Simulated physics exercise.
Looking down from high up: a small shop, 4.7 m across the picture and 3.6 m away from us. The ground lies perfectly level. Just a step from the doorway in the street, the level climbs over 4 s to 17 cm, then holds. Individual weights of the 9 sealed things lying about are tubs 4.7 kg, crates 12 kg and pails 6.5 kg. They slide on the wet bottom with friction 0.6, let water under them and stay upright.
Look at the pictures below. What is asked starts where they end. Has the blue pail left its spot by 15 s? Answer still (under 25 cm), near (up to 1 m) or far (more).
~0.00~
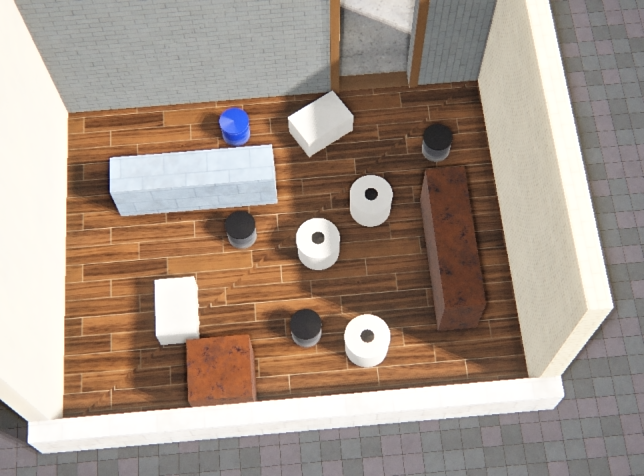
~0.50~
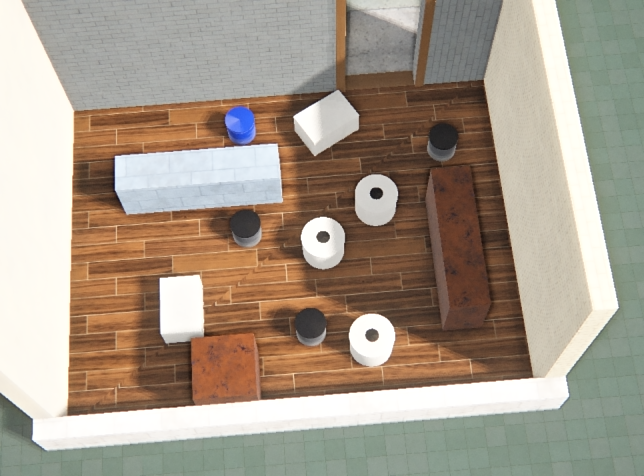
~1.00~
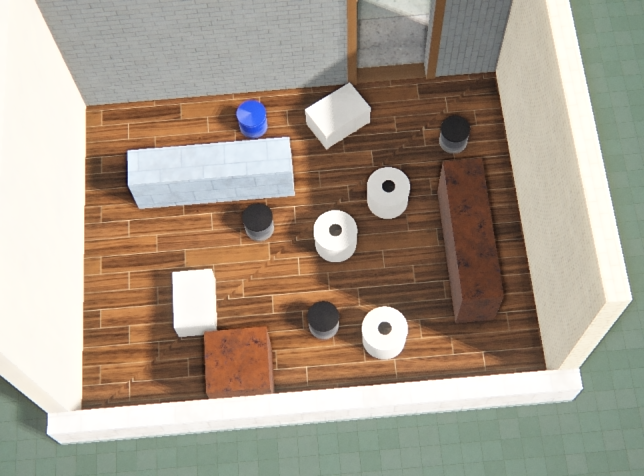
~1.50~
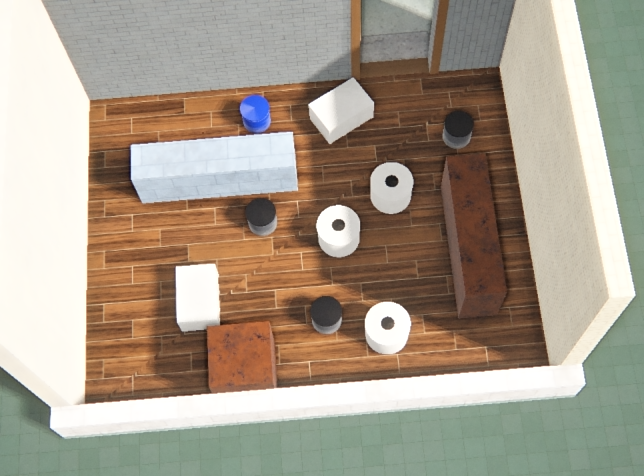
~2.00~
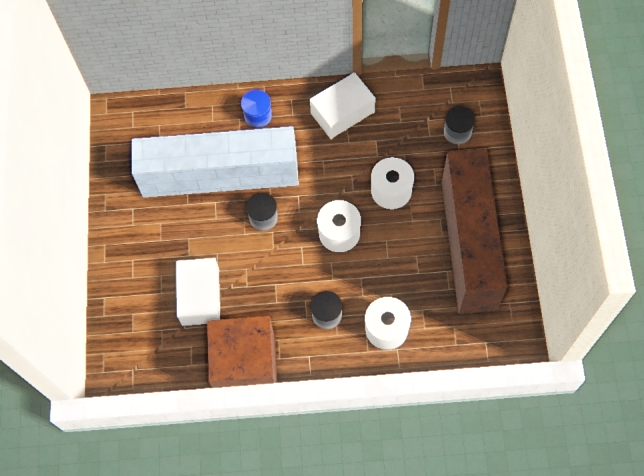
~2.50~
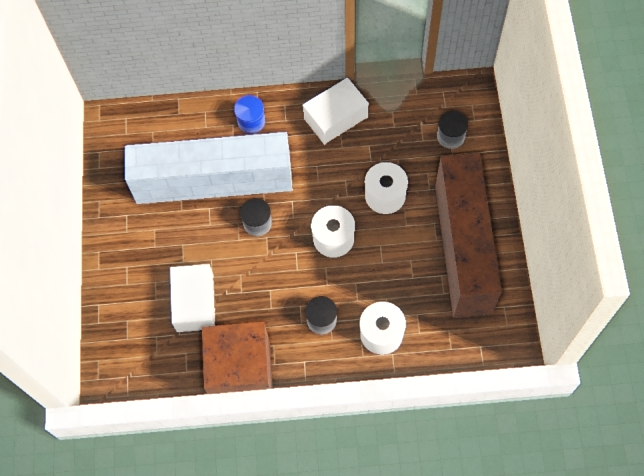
Still.
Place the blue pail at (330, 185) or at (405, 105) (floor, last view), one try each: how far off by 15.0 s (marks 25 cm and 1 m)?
In turn: It hardly budges; it goes a long way.
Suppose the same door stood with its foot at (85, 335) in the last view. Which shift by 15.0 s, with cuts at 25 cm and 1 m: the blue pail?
By then the blue pail has hardly changed position.
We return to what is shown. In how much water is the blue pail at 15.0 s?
Roughly 2 cm at that moment.
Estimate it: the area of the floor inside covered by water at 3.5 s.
Flooded: Near 1.5 m2.
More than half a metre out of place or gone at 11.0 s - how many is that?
3.
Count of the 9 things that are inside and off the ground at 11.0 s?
The count is 4.
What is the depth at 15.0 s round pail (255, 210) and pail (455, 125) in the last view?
Close to 5 and 9 centimetres.
After 3.5 s the blue pail is near (249, 108), 0.0 m from its start, aground; 0 afloat.
After 6.8 s the blue pail is near (249, 108), 0.0 m from its start, aground; 2 afloat.
After 11.0 s the blue pail is near (249, 108), 0.0 m from its start, aground; 4 afloat.
After 15.0 s the blue pail is near (249, 108), 0.0 m from its start, aground; 5 afloat.
